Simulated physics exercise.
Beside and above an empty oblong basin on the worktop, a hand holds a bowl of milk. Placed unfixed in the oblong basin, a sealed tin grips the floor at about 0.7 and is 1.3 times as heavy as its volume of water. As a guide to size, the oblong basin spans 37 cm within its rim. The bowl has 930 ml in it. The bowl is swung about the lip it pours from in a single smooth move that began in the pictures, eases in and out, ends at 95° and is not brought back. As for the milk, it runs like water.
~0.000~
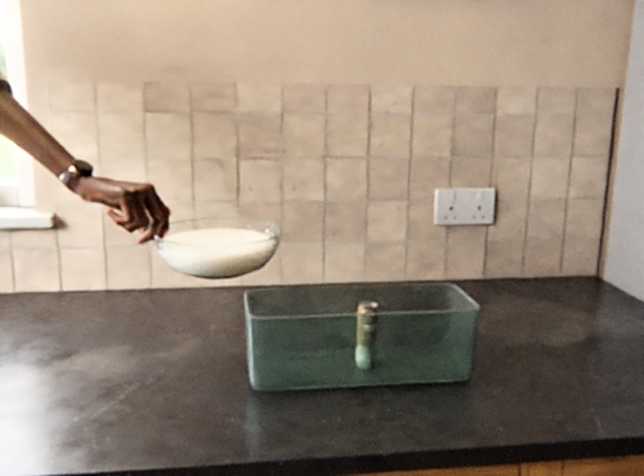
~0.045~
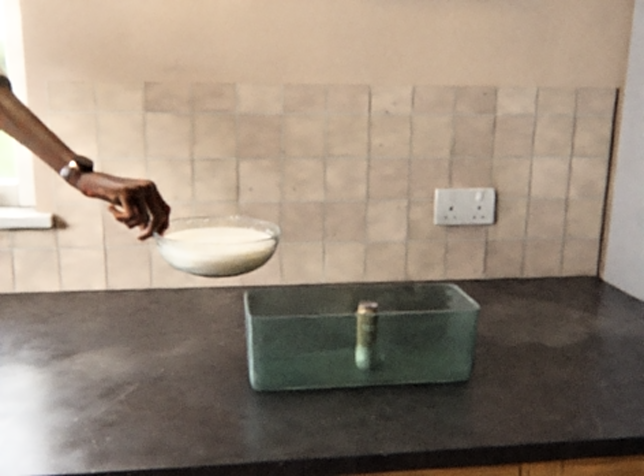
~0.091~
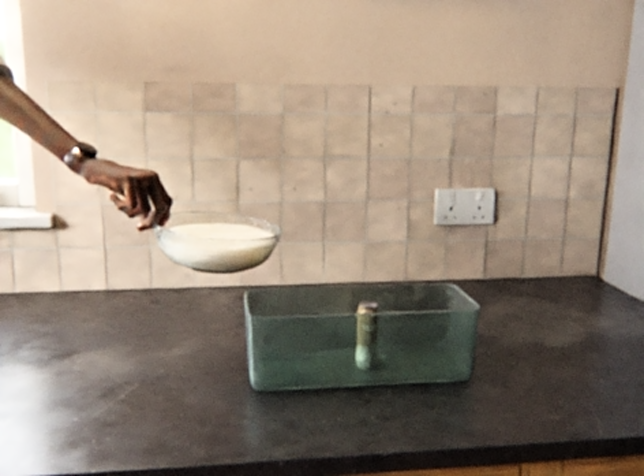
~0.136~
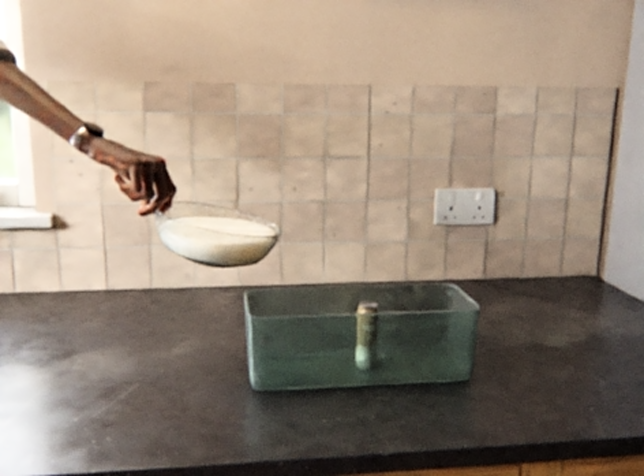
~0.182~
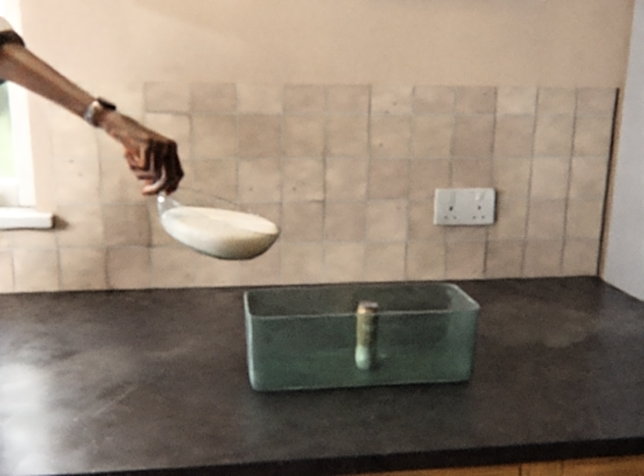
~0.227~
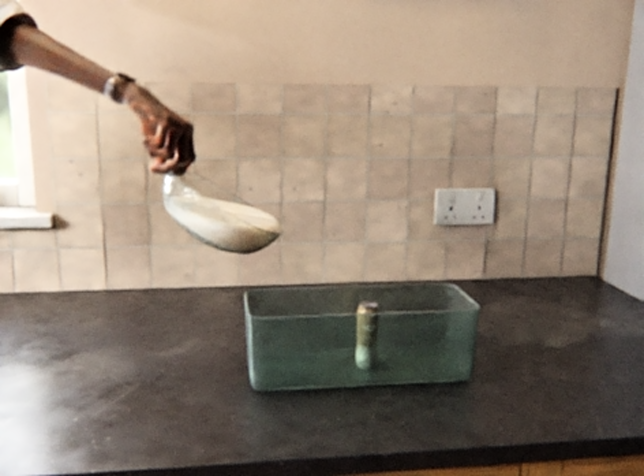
At the start, a hand holds a glass bowl of milk level, above and to the left of an empty oblong basin on a dark worktop, with a tin showing at the basin. The hand then rises, slowly at first, tilting the bowl steadily toward the right until the milk reaches its lower lip.
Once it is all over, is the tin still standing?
No.
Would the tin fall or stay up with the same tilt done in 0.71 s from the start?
Then it goes over.
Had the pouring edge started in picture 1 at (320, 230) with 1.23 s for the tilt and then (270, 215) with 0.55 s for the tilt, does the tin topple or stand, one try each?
In the first try it remains standing; in the second it comes down.
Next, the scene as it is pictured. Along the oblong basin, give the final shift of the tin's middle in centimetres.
Looks like roughly 7.5 cm in total.
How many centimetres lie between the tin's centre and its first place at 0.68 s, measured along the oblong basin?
Around 2 centimetres.
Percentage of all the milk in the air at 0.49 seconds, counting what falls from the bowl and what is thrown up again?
My guess is roughly 70 %.
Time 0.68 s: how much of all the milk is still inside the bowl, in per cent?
I'd say some 0 per cent remains.
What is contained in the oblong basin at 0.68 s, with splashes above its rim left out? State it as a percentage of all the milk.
Around 90 in a hundred.
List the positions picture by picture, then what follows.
The first frame shows tilt 0°; pouring edge (280, 231); surface from (159, 242) to (277, 239); the oblong basin's rim runs from (247, 304) to (467, 297); the tin's top is at (368, 307).
The second frame shows tilt 1°; pouring edge (280, 231); surface from (159, 240) to (276, 239).
The third frame shows tilt 6°; pouring edge (280, 231); surface from (159, 235) to (276, 236).
The fourth frame shows tilt 12°; pouring edge (280, 231); surface from (159, 226) to (277, 231).
The fifth frame shows tilt 21°; pouring edge (279, 231); surface from (161, 213) to (278, 227).
The sixth frame shows tilt 31°; pouring edge (279, 231); surface from (167, 199) to (267, 221); 4 per cent is over the edge.
After 0.49 s the tilt is 88° and 18 per cent is still to pour; the tin stands where it began.
After 0.68 s the tilt is 95° and 0 per cent is still to pour; the tin leans 22°.
After 0.87 s the tilt is 95° and 0 per cent is still to pour; the tin lies on its side.
After 1.09 s the tilt is 95° and 0 per cent is still to pour; the tin lies on its side.
In the end the tin lies on its side.
